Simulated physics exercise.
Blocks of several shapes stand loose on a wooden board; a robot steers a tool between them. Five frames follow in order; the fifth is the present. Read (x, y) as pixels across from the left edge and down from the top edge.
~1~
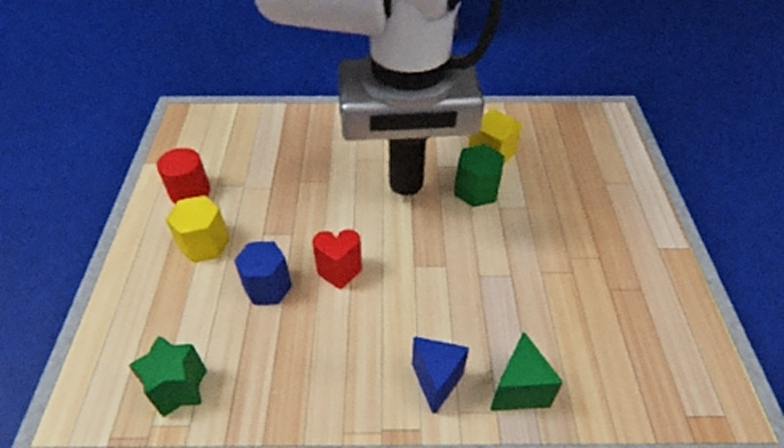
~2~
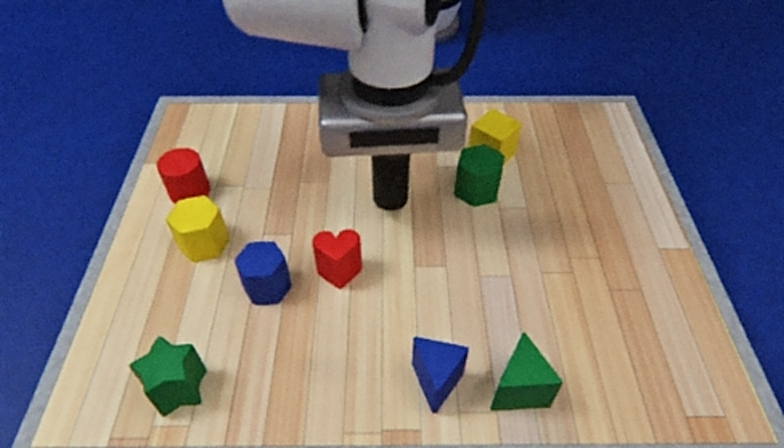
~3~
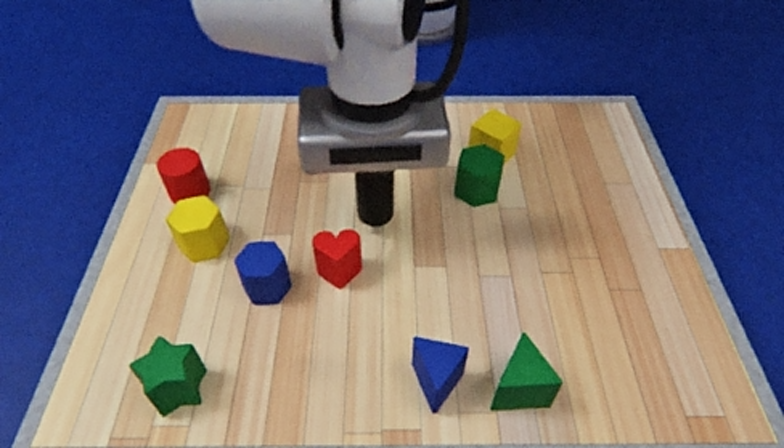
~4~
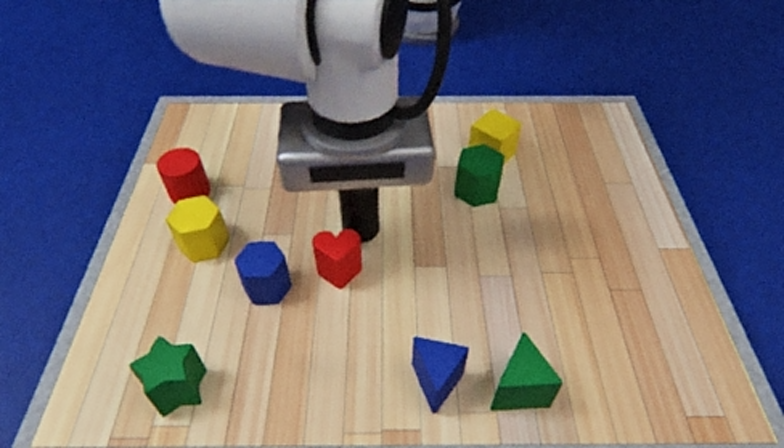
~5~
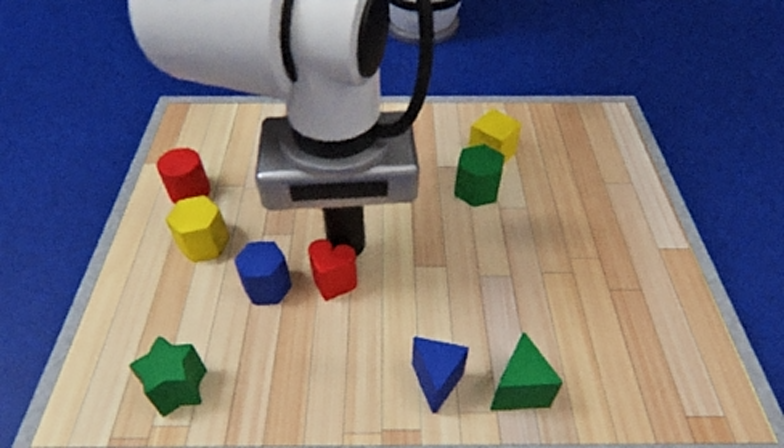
On a wooden board, a robot tool moves down and left, nudging the red heart.
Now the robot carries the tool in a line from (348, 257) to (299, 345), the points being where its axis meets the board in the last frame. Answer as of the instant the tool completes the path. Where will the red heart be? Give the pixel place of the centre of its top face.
By then it is at (274, 351).
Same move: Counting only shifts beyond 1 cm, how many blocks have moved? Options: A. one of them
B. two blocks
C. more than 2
Choice A: One of them.
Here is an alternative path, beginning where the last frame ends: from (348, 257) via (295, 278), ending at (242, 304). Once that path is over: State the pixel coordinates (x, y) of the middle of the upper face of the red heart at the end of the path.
The middle of its upper face will lie at (307, 272).
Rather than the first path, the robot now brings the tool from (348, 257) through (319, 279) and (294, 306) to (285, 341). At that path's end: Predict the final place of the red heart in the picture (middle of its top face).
Located at (302, 339).
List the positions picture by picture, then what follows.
Tip of the tool (406, 185), middles of tops, blue hexagonal block (259, 258), red heart (336, 242), in the first frame.
Tool (391, 199), nothing pushed, in the second frame.
Tool (376, 214), nothing pushed, in the third frame.
Tool (361, 230), nothing pushed, in the fourth frame.
Tool (347, 246), blue hexagonal block (259, 258), red heart (330, 254), in the fifth frame.
The first path, step by step. Halfway along, tool (323, 288); red heart (304, 300).
At the end, tool (297, 335); blue hexagonal block unmoved; red heart (274, 351).
